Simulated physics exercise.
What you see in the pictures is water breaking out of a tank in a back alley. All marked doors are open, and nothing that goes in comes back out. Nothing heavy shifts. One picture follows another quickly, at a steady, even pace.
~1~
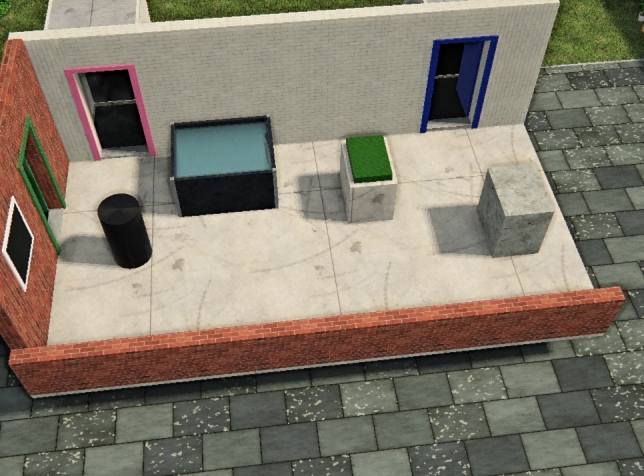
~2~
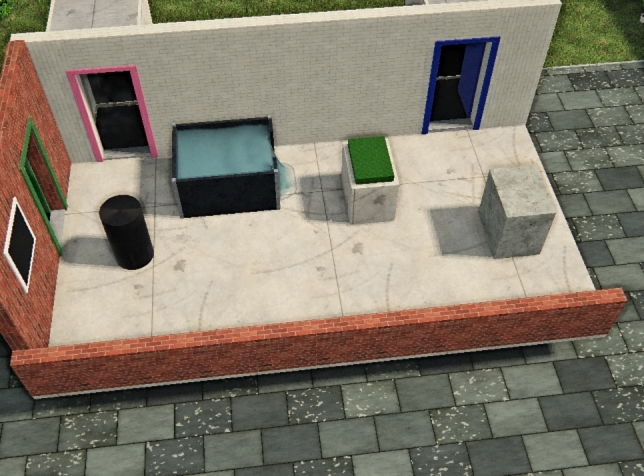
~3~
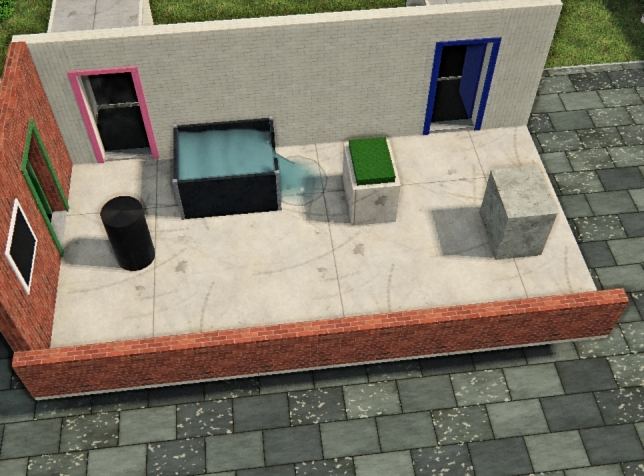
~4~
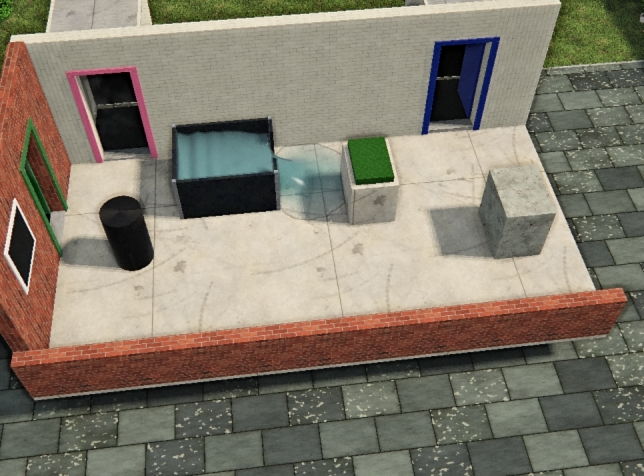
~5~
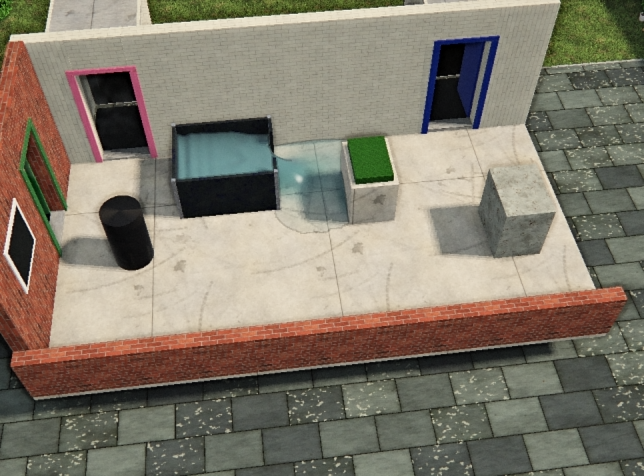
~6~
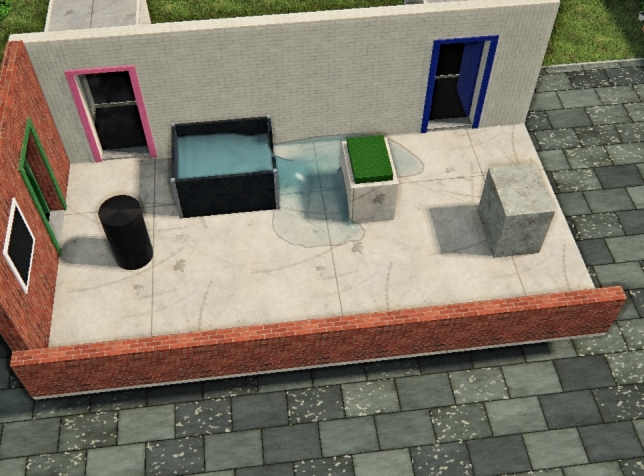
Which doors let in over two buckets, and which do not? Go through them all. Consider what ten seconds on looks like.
In the end pink door: Never tops two buckets; blue door: Never tops two buckets; green door: Never tops two buckets.
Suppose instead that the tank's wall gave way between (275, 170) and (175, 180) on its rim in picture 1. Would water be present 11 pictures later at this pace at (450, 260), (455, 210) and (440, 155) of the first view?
Sequence of results: Missed by the flood, missed by the flood, missed by the flood.
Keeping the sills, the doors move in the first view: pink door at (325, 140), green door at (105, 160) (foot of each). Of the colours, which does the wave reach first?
The flood hits the pink one before any other door.
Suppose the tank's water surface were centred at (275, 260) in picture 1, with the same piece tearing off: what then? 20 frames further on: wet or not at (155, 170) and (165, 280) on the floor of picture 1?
I'd say spared for the first and spared for the second.
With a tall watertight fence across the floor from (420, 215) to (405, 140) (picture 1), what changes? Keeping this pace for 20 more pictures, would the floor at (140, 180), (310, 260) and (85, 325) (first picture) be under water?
The first spot is untouched, the second swamped, the third untouched.
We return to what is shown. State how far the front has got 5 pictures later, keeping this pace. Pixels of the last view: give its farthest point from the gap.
I would point to (512, 127).
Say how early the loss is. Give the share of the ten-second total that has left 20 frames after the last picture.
Estimated share: Close to 40 %.
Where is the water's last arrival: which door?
Last in line is the door marked pink.
A moment on, water covers 25 % of the floor; the pink door not reached, the blue door wet at the sill, nothing in, the green door not reached.
Next, water covers 35 % of the floor; the pink door not reached, the blue door under two buckets in, the green door not reached.
Then, water covers 50 % of the floor; the pink door not reached, the blue door under two buckets in, the green door not reached.
Later, water covers 70 % of the floor; the pink door not reached, the blue door under two buckets in, the green door not reached.
In the end, water covers 85 % of the floor; the pink door wet at the sill, nothing in, the blue door under two buckets in, the green door wet at the sill, nothing in.
